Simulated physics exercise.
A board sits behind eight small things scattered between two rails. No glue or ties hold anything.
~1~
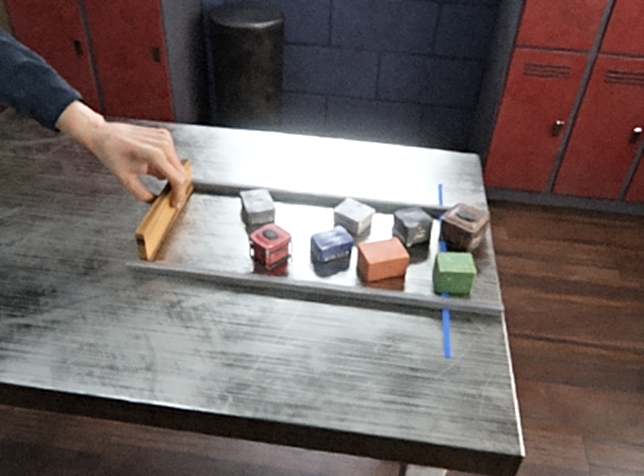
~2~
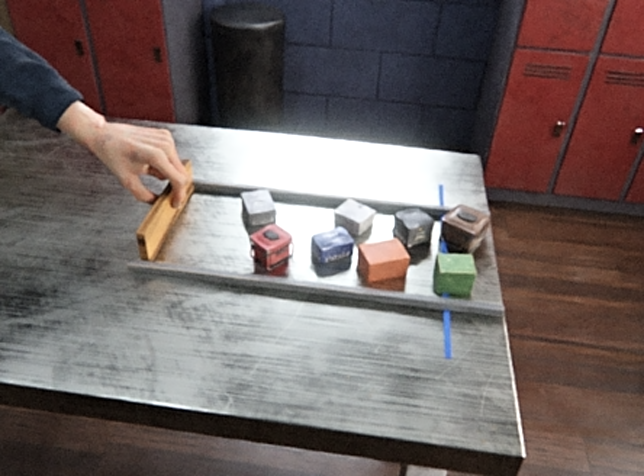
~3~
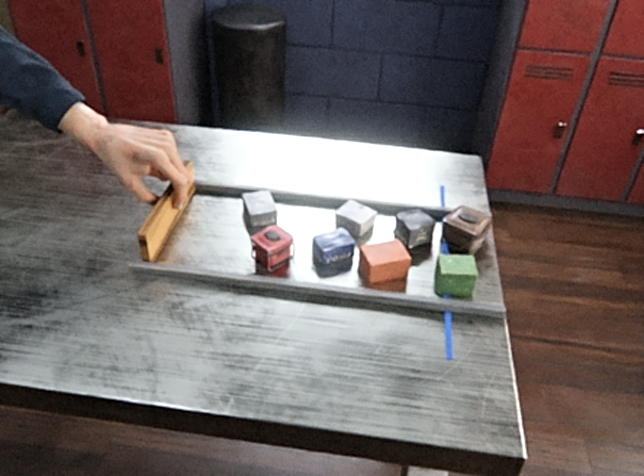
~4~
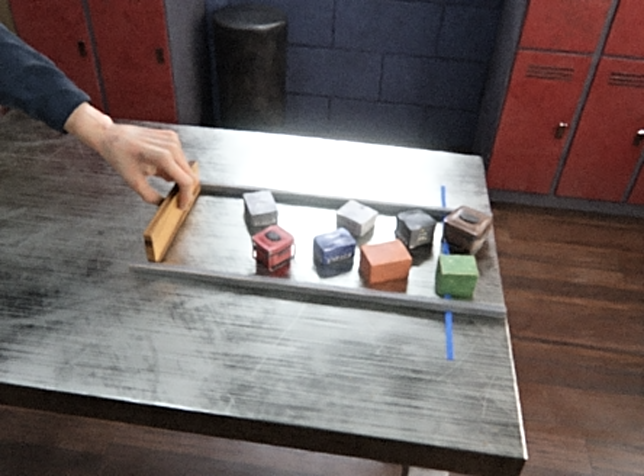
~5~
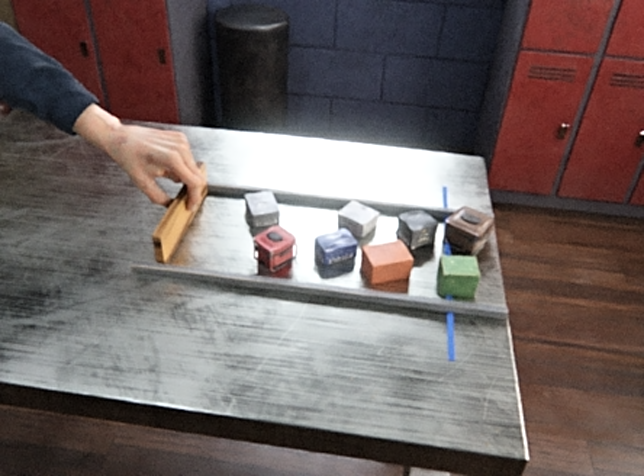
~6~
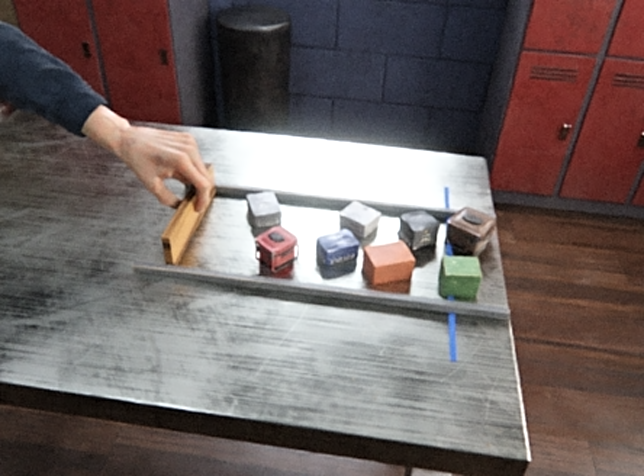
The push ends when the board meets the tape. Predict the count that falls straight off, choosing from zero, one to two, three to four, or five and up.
Predicted count: Three to four.
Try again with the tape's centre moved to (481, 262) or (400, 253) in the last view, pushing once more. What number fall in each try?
Counts: 6, 1.
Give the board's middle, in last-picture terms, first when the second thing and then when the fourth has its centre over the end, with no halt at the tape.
(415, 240), later (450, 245).
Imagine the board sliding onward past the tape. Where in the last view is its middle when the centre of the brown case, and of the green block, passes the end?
The middle is at (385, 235) when it's the brown case, and at (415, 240) when it's the green block.
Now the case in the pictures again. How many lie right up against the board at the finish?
Looks like 2 of them, all told.
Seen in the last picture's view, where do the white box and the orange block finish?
You'll find the white box at roughly (494, 226) and the orange block at roughly (505, 281).
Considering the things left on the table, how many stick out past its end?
The count is 3.
Soon after, none off yet; brown case at rest near (470, 230); green block at rest near (459, 277); black box at rest near (418, 229).
After that, none off yet; brown case displaced a little near (486, 234); green block at rest near (461, 277); black box displaced about its own width near (448, 235).
In the end, the number that fall off is three or four; gone, black box, green block and brown case.
